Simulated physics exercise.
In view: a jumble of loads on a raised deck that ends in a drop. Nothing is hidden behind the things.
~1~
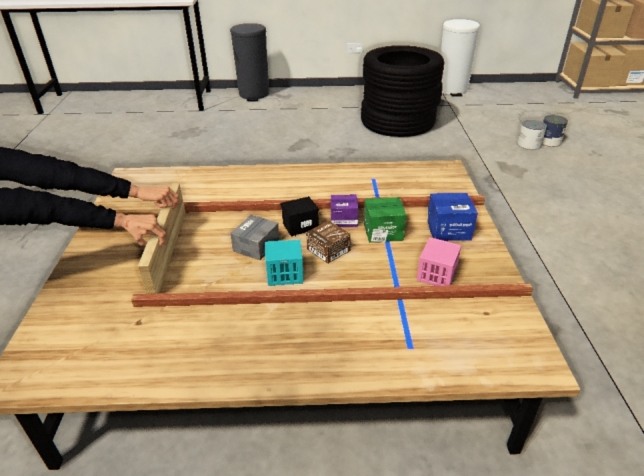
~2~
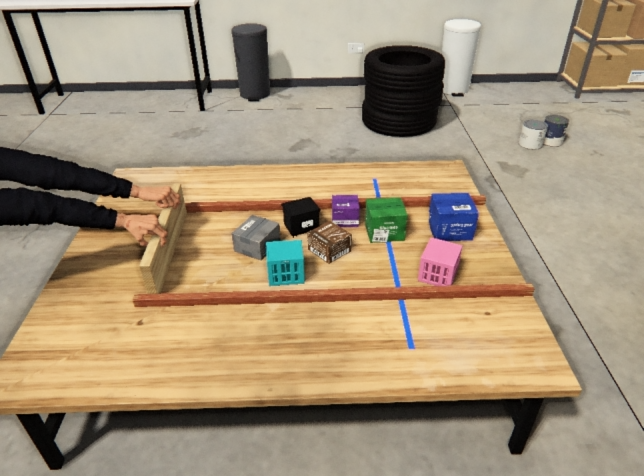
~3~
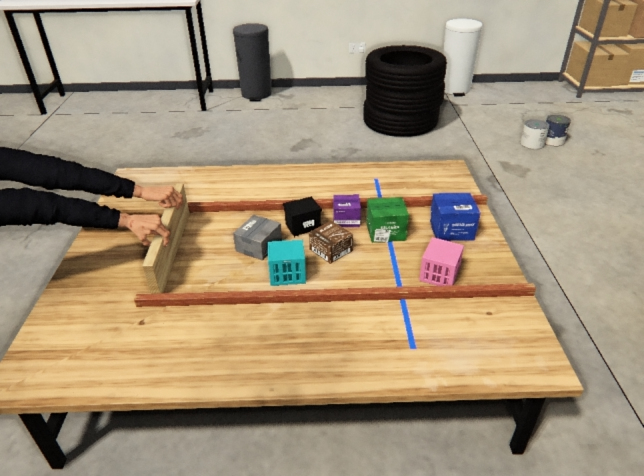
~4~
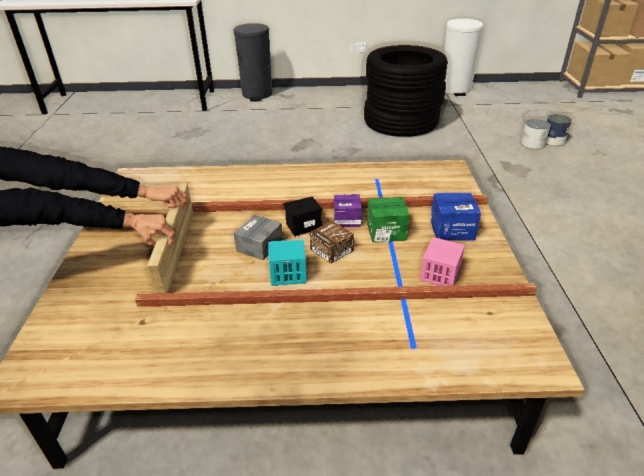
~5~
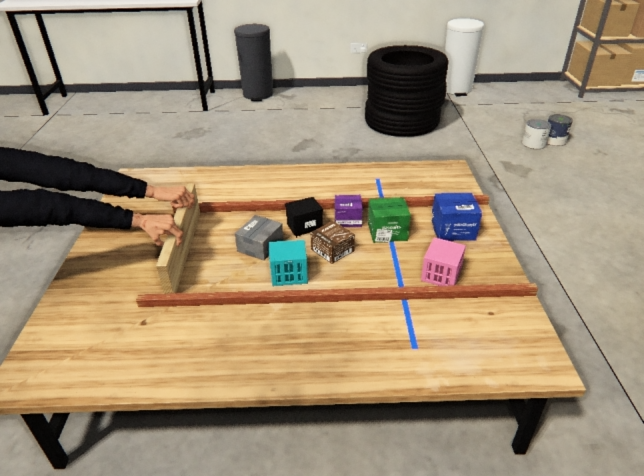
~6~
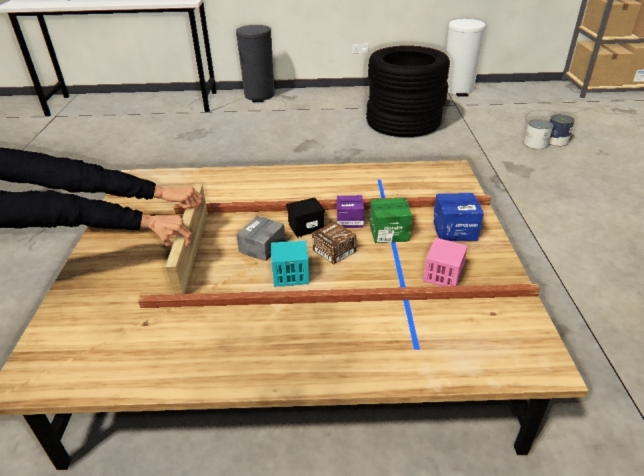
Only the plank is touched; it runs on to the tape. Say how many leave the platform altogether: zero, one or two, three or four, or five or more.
The number that fall off is zero.
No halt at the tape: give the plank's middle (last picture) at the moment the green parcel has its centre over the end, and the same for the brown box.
Its middle is around (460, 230) and around (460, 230).
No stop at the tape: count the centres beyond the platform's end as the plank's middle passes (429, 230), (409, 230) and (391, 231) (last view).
Past the end: 1, 0 and 0.
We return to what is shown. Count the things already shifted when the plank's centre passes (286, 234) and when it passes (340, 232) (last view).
The counts are 4 and 6.
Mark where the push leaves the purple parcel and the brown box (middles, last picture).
First (425, 205), then (445, 243).
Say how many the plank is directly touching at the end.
3 of them.
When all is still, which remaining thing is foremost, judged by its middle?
The blue parcel.
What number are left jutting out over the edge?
It comes to 0.
A little later, none off yet; blue parcel at rest near (457, 217); pink crate at rest near (445, 264); green parcel at rest near (390, 220).
Next, none off yet; blue parcel at rest near (457, 217); pink crate at rest near (445, 264); green parcel shifted a little near (401, 220).
When it is over, the number that fall off is zero.
